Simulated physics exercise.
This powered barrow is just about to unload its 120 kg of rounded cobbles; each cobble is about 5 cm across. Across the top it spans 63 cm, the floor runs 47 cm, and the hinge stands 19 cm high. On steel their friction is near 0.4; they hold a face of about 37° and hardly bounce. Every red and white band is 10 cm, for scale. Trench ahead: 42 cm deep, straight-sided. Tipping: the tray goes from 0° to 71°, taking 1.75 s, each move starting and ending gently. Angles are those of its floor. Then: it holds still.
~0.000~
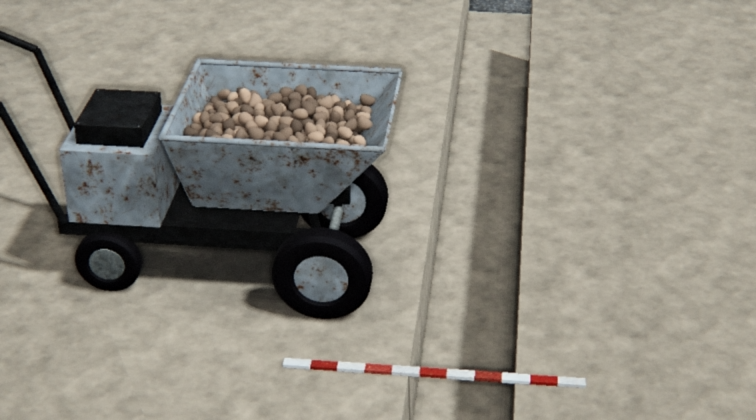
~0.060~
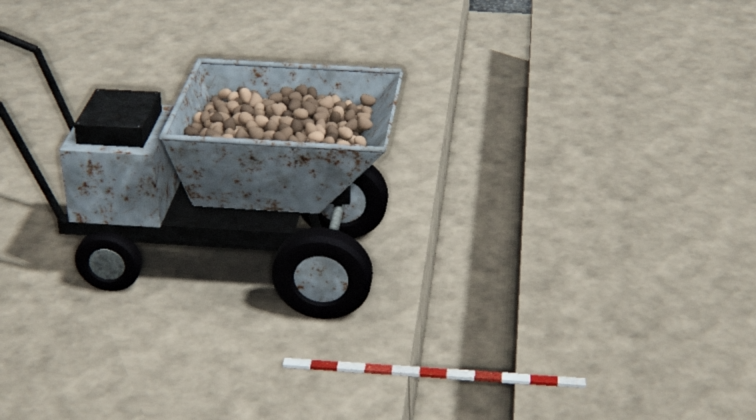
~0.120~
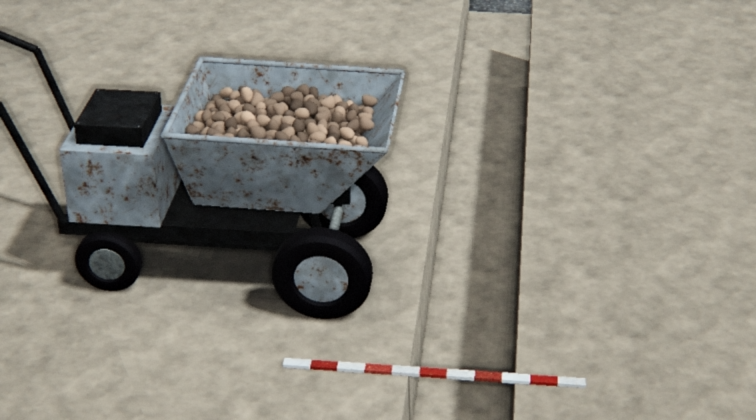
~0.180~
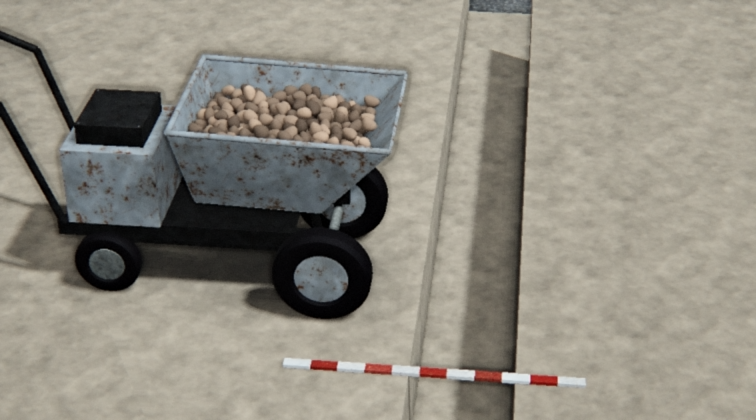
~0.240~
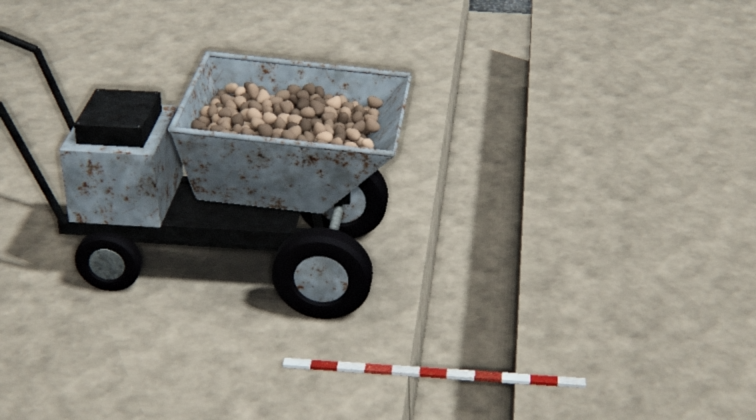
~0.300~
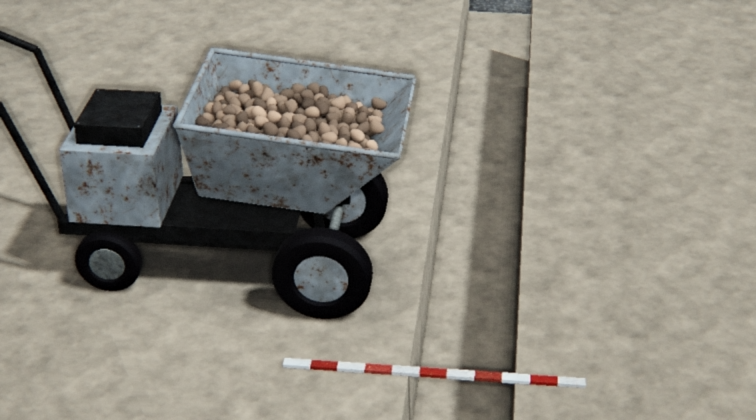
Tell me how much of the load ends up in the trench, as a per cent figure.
Some 56 per cent ends up in the trench.
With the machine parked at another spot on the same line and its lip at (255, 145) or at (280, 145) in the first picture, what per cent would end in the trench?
Roughly 65 in a hundred, then 95 in a hundred.
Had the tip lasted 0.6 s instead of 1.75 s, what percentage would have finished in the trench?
Close to 35 percent, then.
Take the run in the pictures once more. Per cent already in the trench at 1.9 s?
About 15%.
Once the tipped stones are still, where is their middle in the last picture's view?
(509, 345).
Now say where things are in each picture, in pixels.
In the first picture, lip at (384, 150), floor tilted 0°, highest stones at (277, 107).
In the second picture, lip at (385, 150), floor tilted 0°, highest stones at (272, 109); the stones move at 0.1 m/s on average.
In the third picture, the tray is at 1°, its lip at (387, 151); the top of the load is at (274, 108); the stones move at 0.1 m/s on average.
In the fourth picture, lip at (390, 152), floor tilted 2°, highest stones at (276, 108); the stones move at 0.2 m/s on average.
In the fifth picture, the tray is at 4°, its lip at (394, 154); the top of the load is at (280, 106); the stones move at 0.2 m/s on average.
In the sixth picture, the tray is at 6°, its lip at (399, 157); the top of the load is at (277, 104); the stones move at 0.3 m/s on average.
After 1.3 s the floor is at 60°; 100 % in the tray; the foremost stones are at (498, 240).
After 1.9 s the floor is at 71°; 52 % in the tray, 16 % in the trench, 31 % past the trench; the foremost stones are at (641, 309).
After 2.2 s the floor is at 71°; 24 % in the tray, 30 % in the trench, 45 % past the trench; the foremost stones are at (717, 309).
After 4.2 s the floor is at 71°; 0 % in the tray, 56 % in the trench, 44 % past the trench; the foremost stones are at (745, 305).
